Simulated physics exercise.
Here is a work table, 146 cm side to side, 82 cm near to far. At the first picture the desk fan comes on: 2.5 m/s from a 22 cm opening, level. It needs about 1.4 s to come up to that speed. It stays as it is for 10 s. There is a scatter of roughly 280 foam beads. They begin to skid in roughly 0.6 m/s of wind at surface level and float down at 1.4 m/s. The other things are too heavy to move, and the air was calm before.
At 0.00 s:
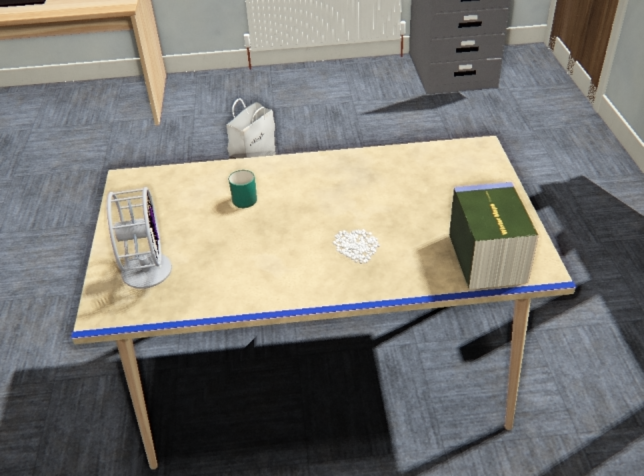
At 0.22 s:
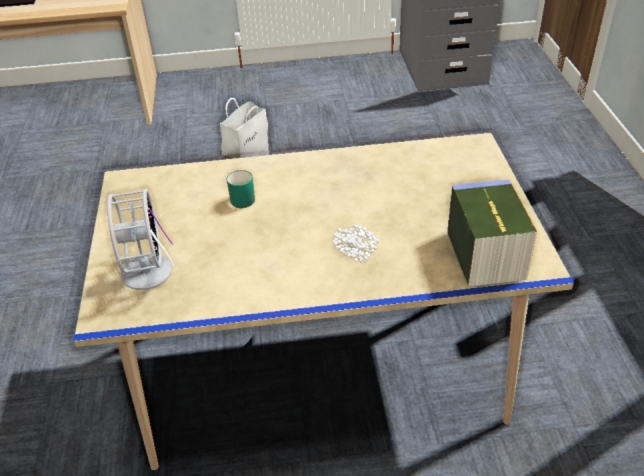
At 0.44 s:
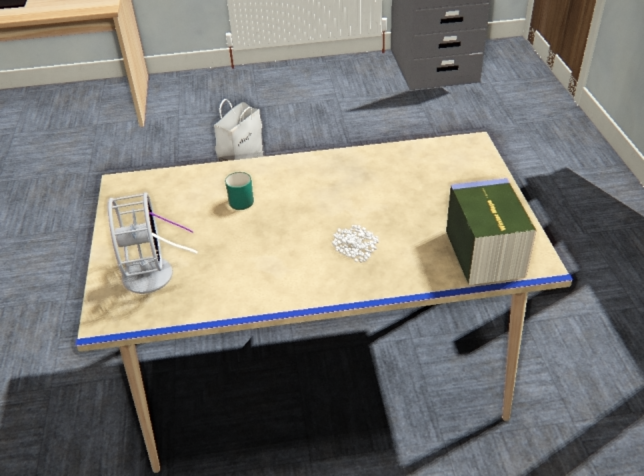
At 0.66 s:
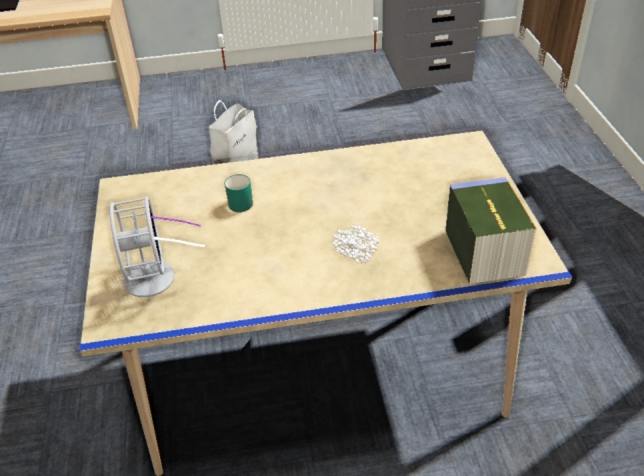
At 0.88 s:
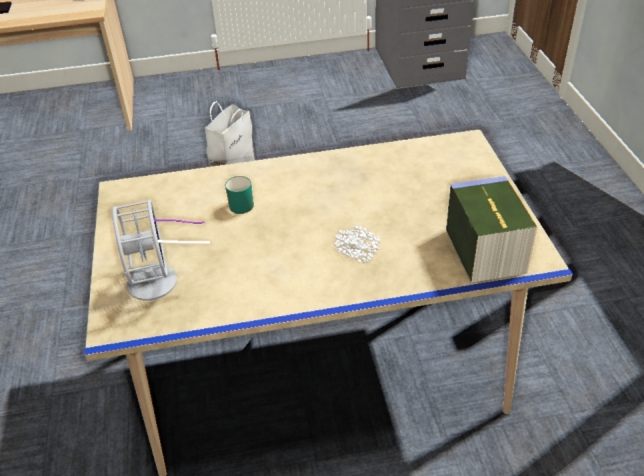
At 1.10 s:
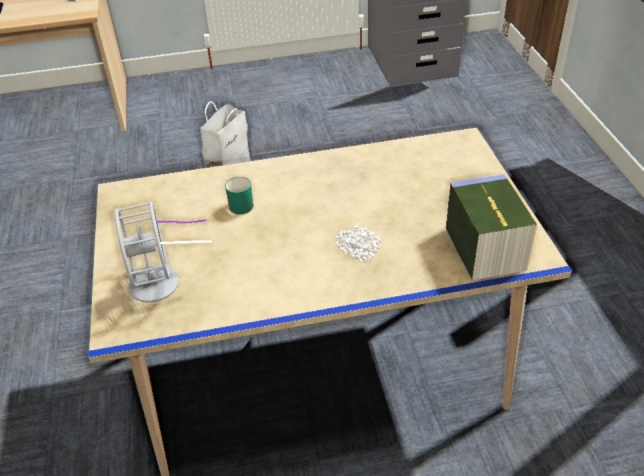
A pale wooden table with a blue front edge stands on grey-blue carpet in an office, seen from above and in front. On it are a small silver fan at left, a green mug, a scatter of white beads near the middle and a thick green book at right, with a white bag behind. Purple and white streamers lift rightward from the fan, the beads stay still, and the camera drifts slightly.
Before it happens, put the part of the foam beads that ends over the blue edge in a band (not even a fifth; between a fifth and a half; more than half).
The share over the blue edge is between a fifth and a half.
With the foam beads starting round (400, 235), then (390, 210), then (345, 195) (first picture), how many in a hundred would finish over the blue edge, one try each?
In that order: 5 %, 0 %, 0 %.
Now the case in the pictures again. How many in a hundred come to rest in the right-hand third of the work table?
Near 1 %.
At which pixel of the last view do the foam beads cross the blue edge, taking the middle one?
At about (454, 293).
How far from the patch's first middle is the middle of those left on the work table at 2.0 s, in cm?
Roughly 40 cm.
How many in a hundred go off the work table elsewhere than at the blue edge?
About 60 %.
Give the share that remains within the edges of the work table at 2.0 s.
Some 80 per cent.
After 2.0 s, 97 % are on the move or not yet settled, 19 % are over the blue edge; the middle of those still in play is near (456, 205).
After 3.2 s, 5 % are on the move or not yet settled, 34 % are over the blue edge.
After 5.5 s, 1 % are on the move or not yet settled, 35 % are over the blue edge.
After 10.0 s, at the end, 35 % are over the blue edge.
